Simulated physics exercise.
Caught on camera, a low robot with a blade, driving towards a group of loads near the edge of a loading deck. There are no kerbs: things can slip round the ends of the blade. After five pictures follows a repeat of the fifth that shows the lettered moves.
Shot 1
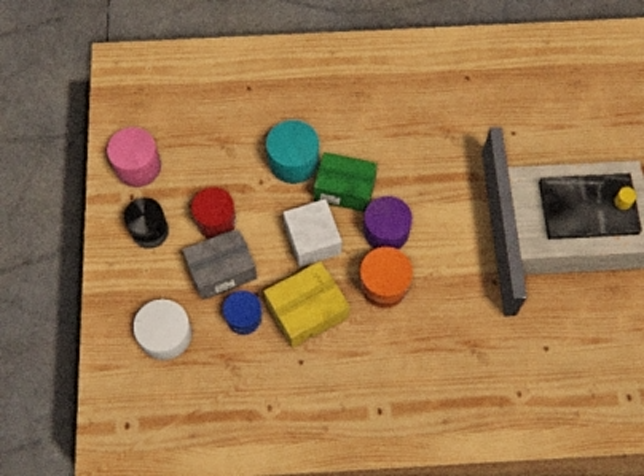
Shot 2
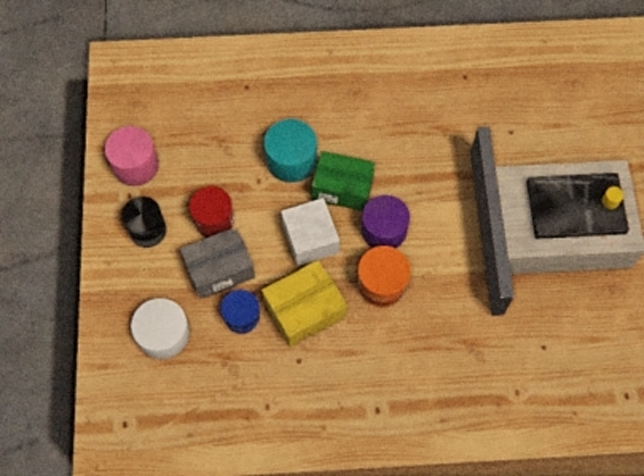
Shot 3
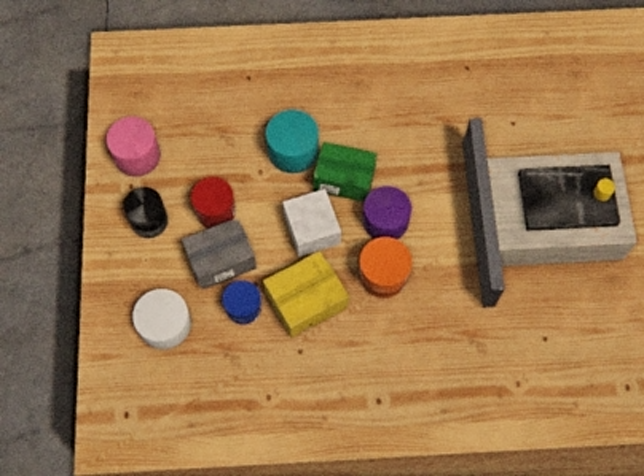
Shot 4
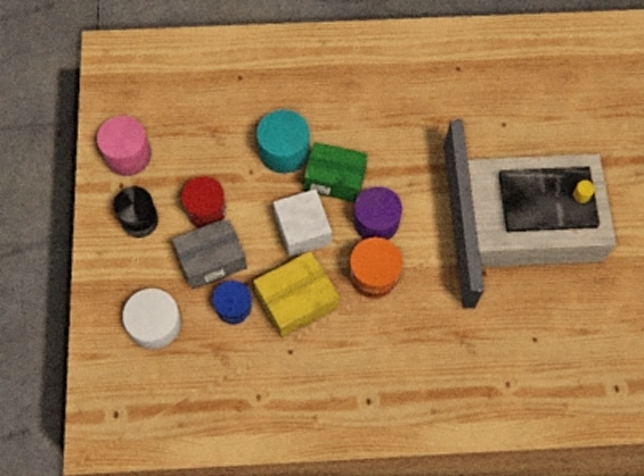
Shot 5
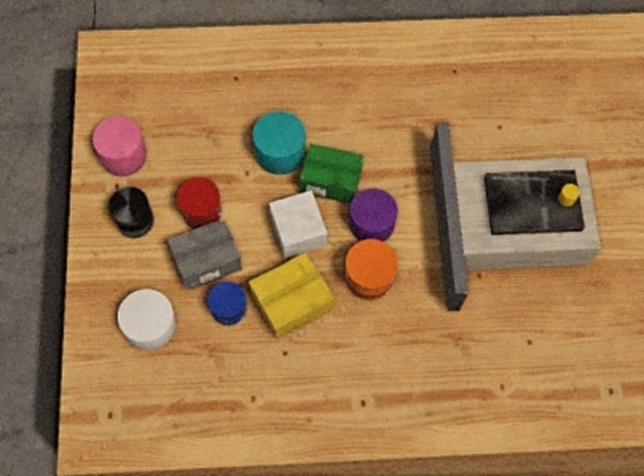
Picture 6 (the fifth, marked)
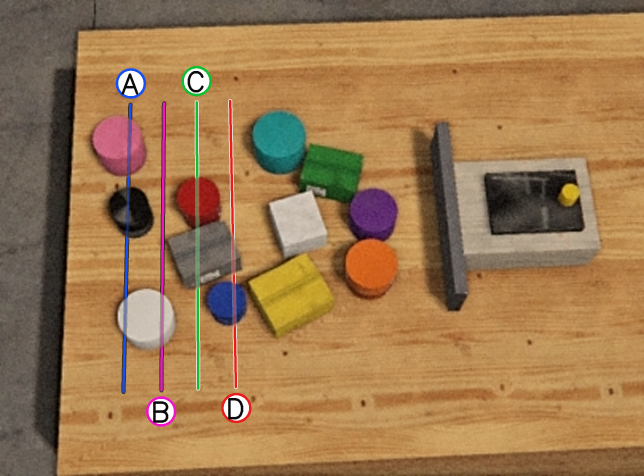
On a wooden deck, a low robot with a blade drives slowly left towards grouped loads.
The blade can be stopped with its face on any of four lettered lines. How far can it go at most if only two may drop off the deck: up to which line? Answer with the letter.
No farther than B.
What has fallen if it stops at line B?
The black canister goes over.
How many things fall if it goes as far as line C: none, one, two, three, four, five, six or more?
The count is none.
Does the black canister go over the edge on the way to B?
Yes.
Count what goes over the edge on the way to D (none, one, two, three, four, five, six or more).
In all, none.
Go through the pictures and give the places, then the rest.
In the first frame, purple canister (388, 225); orange pail (386, 278); red pail (214, 214).
In the second frame, robot (570, 205); black canister (145, 222).
In the third frame, robot (562, 197); pink canister (135, 147).
In the fourth frame, robot (542, 199); white canister (152, 319).
In the fifth frame, robot (527, 202); green box (332, 174); grey parcel (206, 255); yellow box (291, 296).
On the marked copy, A at (127, 240); B at (163, 238); C at (197, 237); D at (233, 235).
With B. Early on, robot (424, 206); blue pail (211, 314); yellow box (269, 302).
Further on, robot (319, 210); white canister (127, 348); grey parcel (141, 284).
At the end, robot (239, 213); black canister over the edge; red pail (83, 185); one fallen.
As for the rest, A drops three; C is within the limit but short; D is within the limit but short.
